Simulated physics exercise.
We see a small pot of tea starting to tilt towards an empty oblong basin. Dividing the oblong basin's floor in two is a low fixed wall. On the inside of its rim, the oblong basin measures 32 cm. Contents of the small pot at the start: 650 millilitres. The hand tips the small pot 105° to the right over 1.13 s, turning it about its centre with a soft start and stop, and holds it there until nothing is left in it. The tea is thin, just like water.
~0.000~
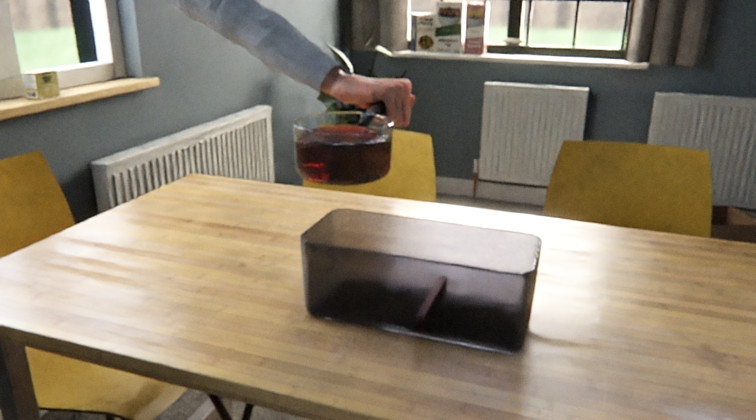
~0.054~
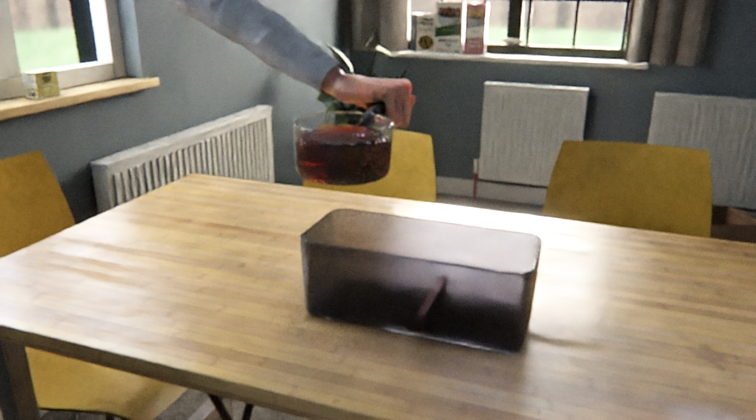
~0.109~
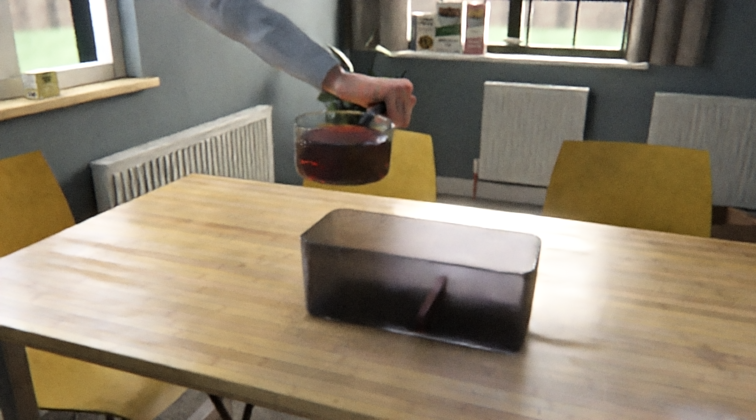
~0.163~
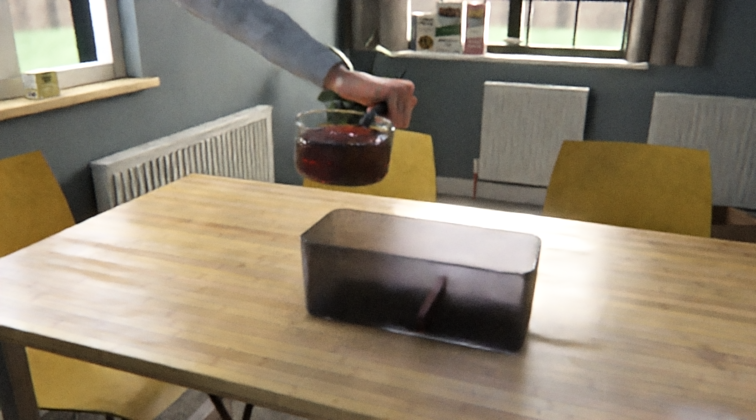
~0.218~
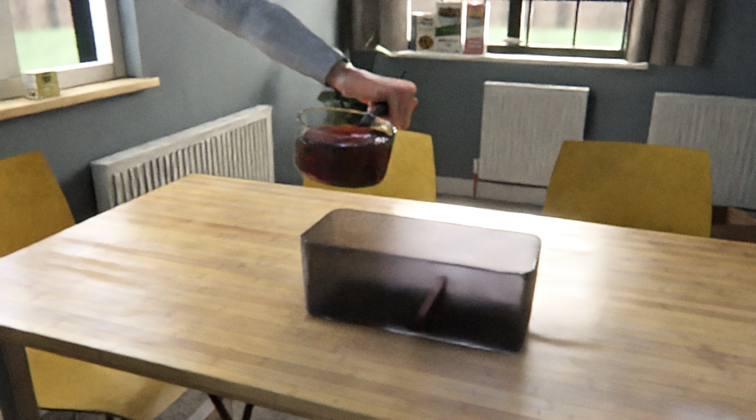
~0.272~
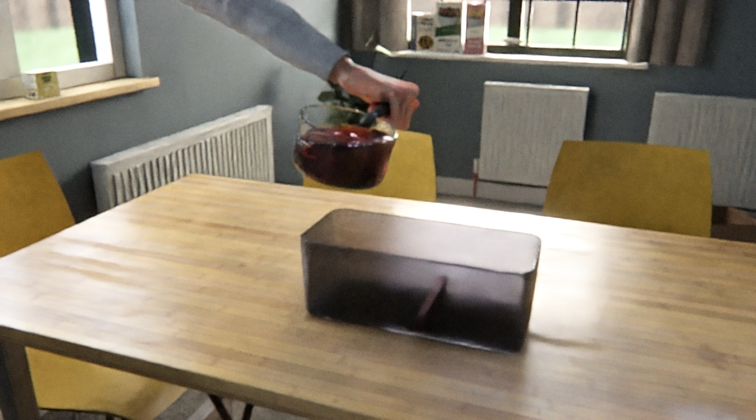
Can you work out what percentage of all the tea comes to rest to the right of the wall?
I would put it at 43 per cent.
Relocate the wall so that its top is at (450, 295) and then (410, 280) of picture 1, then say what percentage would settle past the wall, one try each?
I'd put it at about 10 per cent for the first and about 70 per cent for the second.
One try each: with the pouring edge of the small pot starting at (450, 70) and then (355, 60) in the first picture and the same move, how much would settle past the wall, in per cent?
Result: 75 per cent, then 15 per cent.
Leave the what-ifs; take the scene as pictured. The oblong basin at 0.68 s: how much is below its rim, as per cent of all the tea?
14 %, give or take.
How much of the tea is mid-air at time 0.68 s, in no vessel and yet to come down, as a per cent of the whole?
Around 30 percent.
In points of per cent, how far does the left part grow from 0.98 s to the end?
About 18 percent.
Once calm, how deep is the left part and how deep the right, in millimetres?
Left roughly 18 mm; right roughly 18 mm.
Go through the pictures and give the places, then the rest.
The first picture shows tilt 0°; pouring edge (389, 127); surface from (303, 131) to (389, 139); the oblong basin's rim runs from (317, 224) to (537, 256); the wall's top is at (433, 295).
The second picture shows tilt 1°; pouring edge (390, 128); surface from (303, 131) to (389, 139).
The third picture shows tilt 2°; pouring edge (390, 130); surface from (303, 131) to (389, 140).
The fourth picture shows tilt 5°; pouring edge (391, 132); surface from (304, 131) to (389, 140).
The fifth picture shows tilt 9°; pouring edge (392, 136); surface from (304, 131) to (390, 140).
The sixth picture shows tilt 14°; pouring edge (393, 141); surface from (304, 131) to (392, 142).
Then, 0.68 s in, the tilt is 69° and 57 per cent is still to pour, 8 is left of the wall and 6 right of it.
Then, 0.98 s in, the tilt is 100° and 10 per cent is still to pour, 39 is left of the wall and 42 right of it.
Then, 1.29 s in, the tilt is 105° and 0 per cent is still to pour, 56 is left of the wall and 42 right of it.
Then, 1.63 s in, the tilt is 105° and 0 per cent is still to pour, 57 is left of the wall and 43 right of it.
Finally, 57 per cent lies left of the wall, 43 right of it and 1 outside.
